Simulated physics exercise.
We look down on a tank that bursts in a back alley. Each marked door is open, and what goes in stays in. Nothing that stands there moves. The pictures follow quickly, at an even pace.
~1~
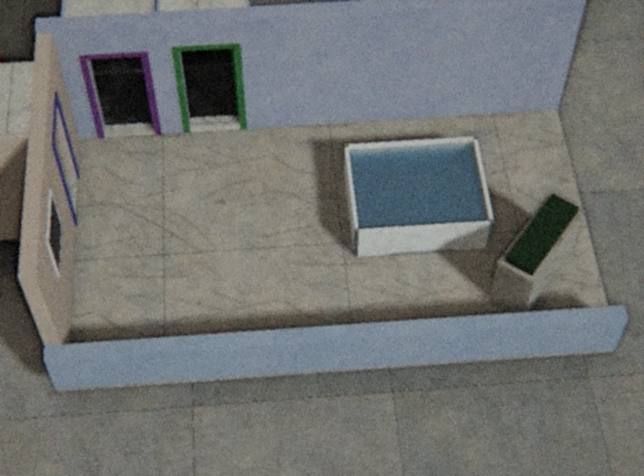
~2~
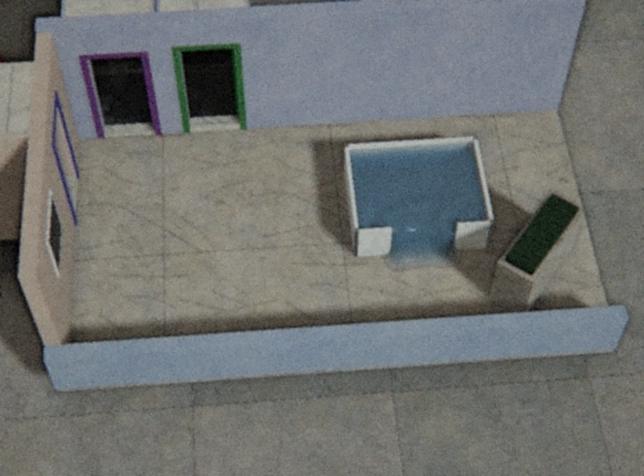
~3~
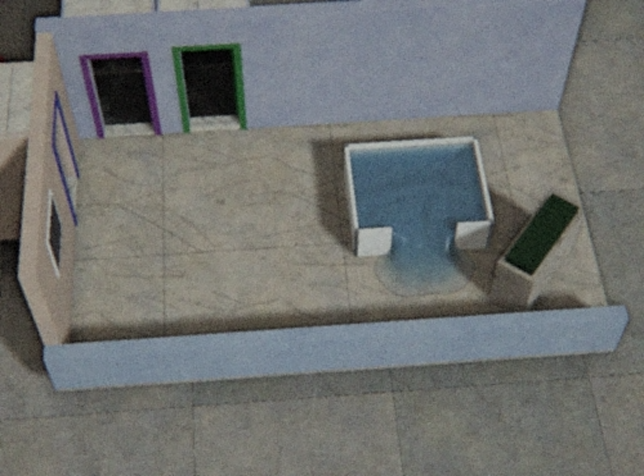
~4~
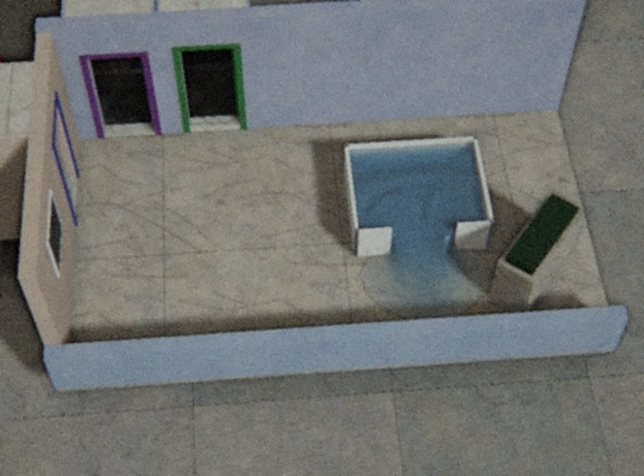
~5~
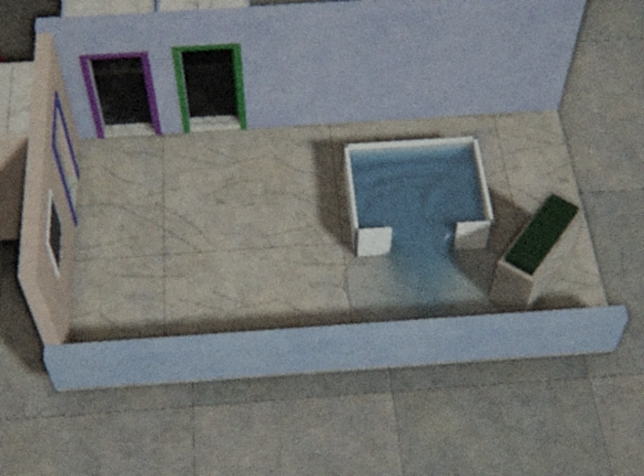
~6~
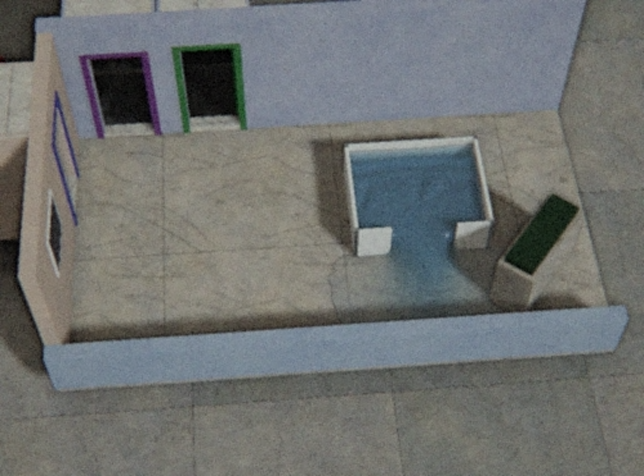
In a walled back alley seen from above, a white-sided tank of still blue water stands beside a dark green-topped box. A gap opens in the tank's near side, and water pours through it onto the pale floor, then spreads toward the low front wall in a thinning sheet.
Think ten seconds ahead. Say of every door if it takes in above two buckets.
The green door holds within the limit; the blue door holds within the limit; the purple door floods.
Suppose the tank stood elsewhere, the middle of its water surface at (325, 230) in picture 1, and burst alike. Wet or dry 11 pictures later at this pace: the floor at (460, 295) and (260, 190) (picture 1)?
In turn: Under water, dry.
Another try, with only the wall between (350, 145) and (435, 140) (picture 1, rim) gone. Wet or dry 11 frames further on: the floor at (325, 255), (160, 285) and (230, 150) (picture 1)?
As listed: Free of water, free of water, awash.
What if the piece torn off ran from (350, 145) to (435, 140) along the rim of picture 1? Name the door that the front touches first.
The green-painted one.
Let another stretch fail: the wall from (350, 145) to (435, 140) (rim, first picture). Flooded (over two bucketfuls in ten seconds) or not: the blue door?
Then: Blue door floods.
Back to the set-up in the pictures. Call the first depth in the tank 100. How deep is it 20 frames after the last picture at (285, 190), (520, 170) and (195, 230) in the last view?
In turn 0, 2 and 4 in a hundred.
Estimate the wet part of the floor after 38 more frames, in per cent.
Roughly 70 per cent.
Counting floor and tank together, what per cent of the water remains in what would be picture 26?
Some 92 per cent.
A moment on, water covers 15 % of the floor; the green door not reached, the blue door not reached, the purple door not reached.
Next, water covers 30 % of the floor; the green door not reached, the blue door not reached, the purple door not reached.
Then, water covers 50 % of the floor; the green door not reached, the blue door not reached, the purple door not reached.
Later, water covers 70 % of the floor; the green door not reached, the blue door wet at the sill, nothing in, the purple door under two buckets in.
In the end, water covers 85 % of the floor; the green door wet at the sill, nothing in, the blue door wet at the sill, nothing in, the purple door far over two buckets in.
